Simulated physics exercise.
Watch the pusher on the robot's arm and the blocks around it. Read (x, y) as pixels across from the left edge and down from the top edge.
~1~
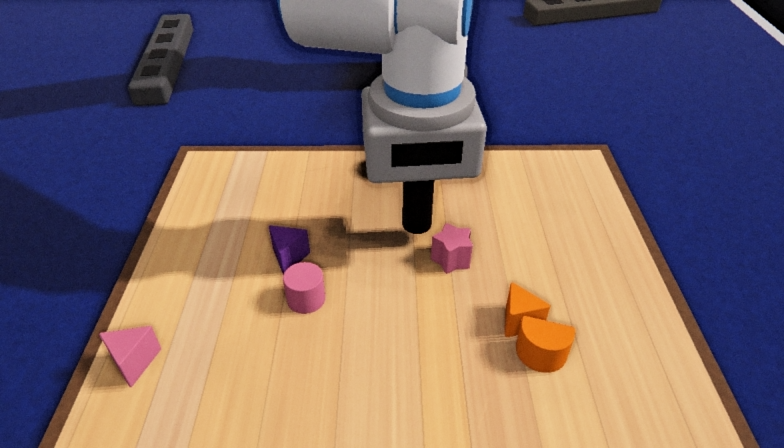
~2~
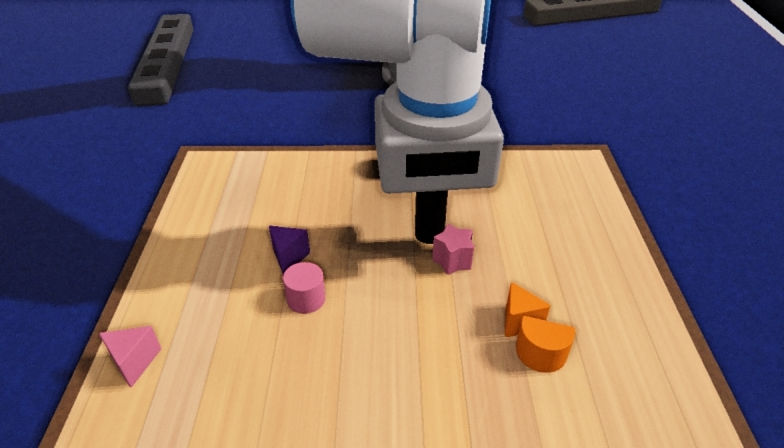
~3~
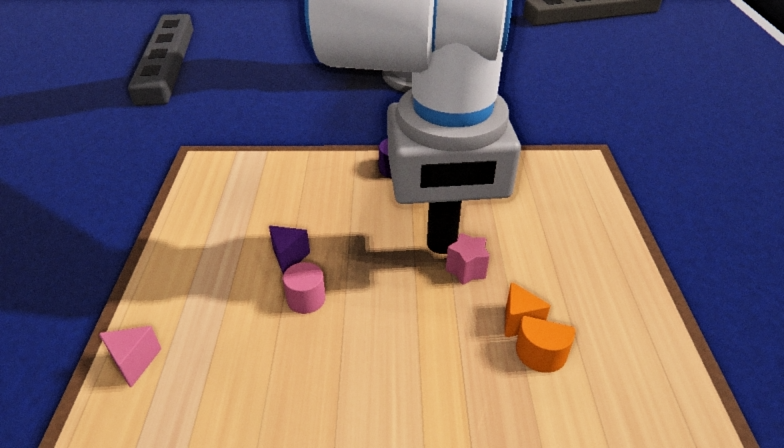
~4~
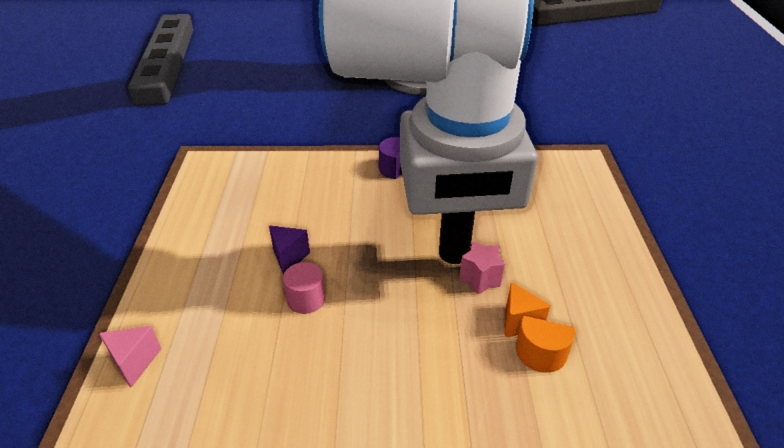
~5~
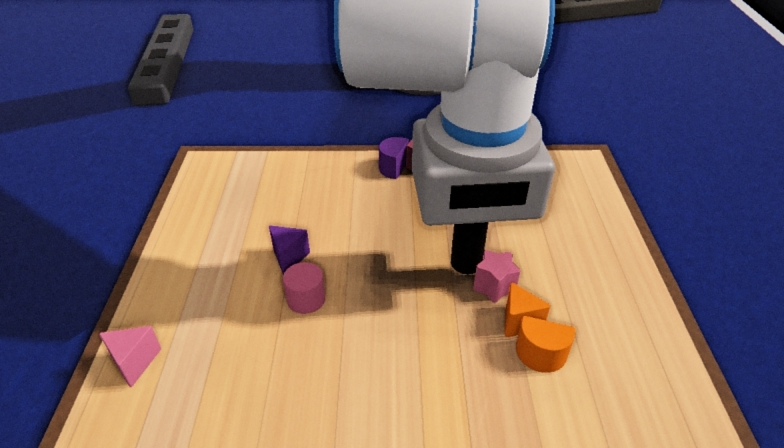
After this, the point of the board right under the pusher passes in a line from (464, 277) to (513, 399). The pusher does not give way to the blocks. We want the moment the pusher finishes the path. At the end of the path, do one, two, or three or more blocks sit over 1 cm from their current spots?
I reckon the push displaces only one of the blocks by more than 1 cm.
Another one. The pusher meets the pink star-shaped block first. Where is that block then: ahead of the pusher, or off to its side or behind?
No longer ahead of the pusher.
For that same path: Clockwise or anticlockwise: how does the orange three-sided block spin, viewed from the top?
Viewed from above: Clockwise.
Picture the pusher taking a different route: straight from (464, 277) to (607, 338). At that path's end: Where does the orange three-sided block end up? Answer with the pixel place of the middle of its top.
The middle of its top is at (594, 332).
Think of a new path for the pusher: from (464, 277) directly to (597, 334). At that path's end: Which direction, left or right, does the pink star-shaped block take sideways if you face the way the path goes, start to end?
Goes left.
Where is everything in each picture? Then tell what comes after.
Tip of the pusher at (417, 225), middles of tops, pink star-shaped block at (454, 236), orange three-sided block at (524, 300), orange D-shaped block at (548, 333), in the first picture.
Pusher at (429, 234), pink star-shaped block at (456, 237), in the second picture.
Pusher at (442, 244), pink star-shaped block at (470, 246), in the third picture.
Pusher at (454, 254), pink star-shaped block at (484, 255), in the fourth picture.
Pusher at (466, 263), pink star-shaped block at (498, 263), orange three-sided block at (524, 300), orange D-shaped block at (548, 333), in the fifth picture.
The first path, step by step. One third of the way, pusher at (480, 299); pink star-shaped block at (509, 272), turned 45° anticlockwise; orange three-sided block at (531, 302), turned 30° clockwise.
Two thirds of the way, pusher at (497, 340); pink star-shaped block at (509, 272), turned 45° anticlockwise; orange three-sided block at (531, 302), turned 30° clockwise.
At the end, pusher at (517, 386); pink star-shaped block at (509, 272), turned 45° anticlockwise; orange three-sided block at (531, 302), turned 30° clockwise; orange D-shaped block unmoved.
